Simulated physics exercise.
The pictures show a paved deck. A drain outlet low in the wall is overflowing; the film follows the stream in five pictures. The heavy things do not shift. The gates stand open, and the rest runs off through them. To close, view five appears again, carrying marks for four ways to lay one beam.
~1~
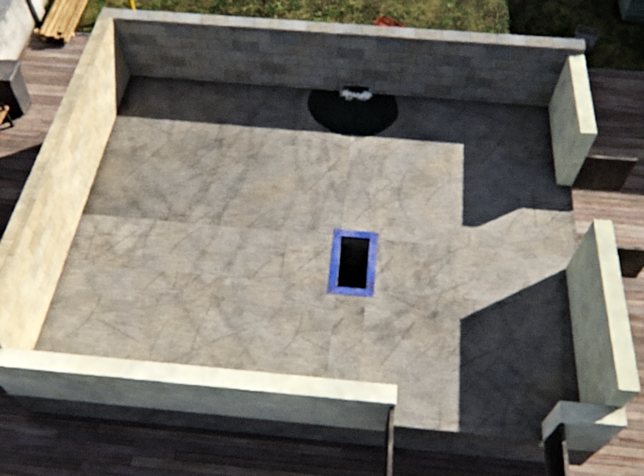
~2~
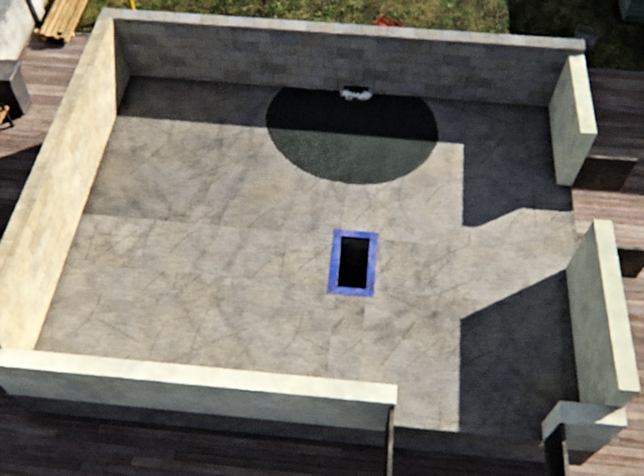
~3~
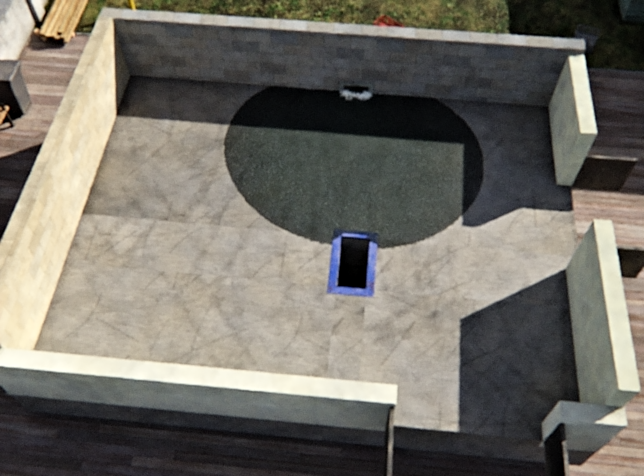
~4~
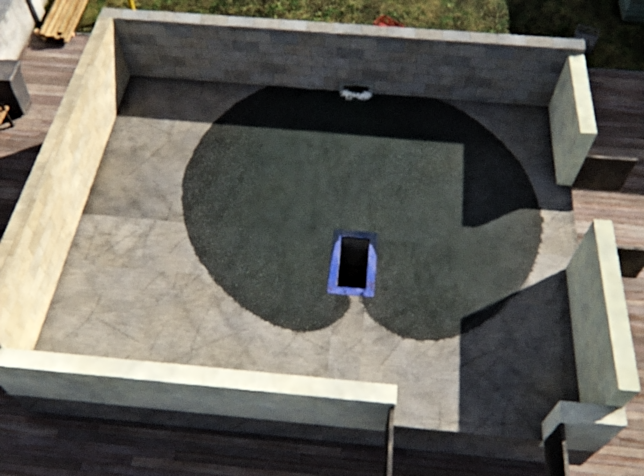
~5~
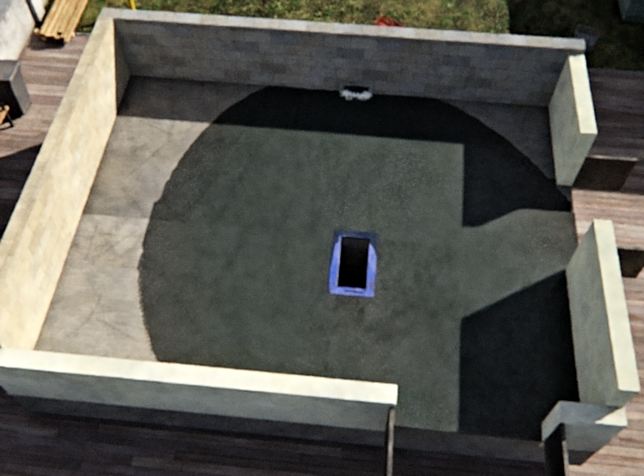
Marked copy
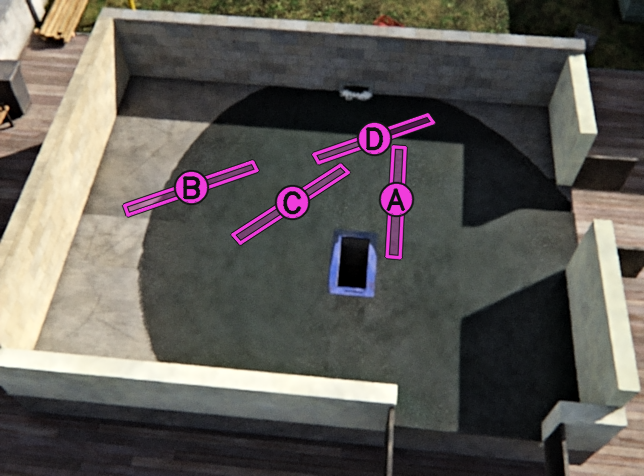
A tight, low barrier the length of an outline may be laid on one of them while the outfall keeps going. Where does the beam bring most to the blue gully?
I would pick place A.
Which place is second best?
It is B.
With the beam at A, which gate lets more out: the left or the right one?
The left one.
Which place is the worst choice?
D.
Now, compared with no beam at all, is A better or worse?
Place A is better.
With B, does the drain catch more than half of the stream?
No, it does not.
On the marked copy, A from (393, 257) to (399, 147); B from (126, 210) to (254, 166); C from (236, 238) to (344, 168); D from (316, 158) to (430, 118).
Choosing A, about 34 % of the stream runs into the blue gully, about 65 % out by the gates.
Choosing B, about 21 % of the stream runs into the blue gully, about 78 % out by the gates.
Choosing C, about 10 % of the stream runs into the blue gully, about 90 % out by the gates.
Choosing D, about 4 % of the stream runs into the blue gully, about 95 % out by the gates.
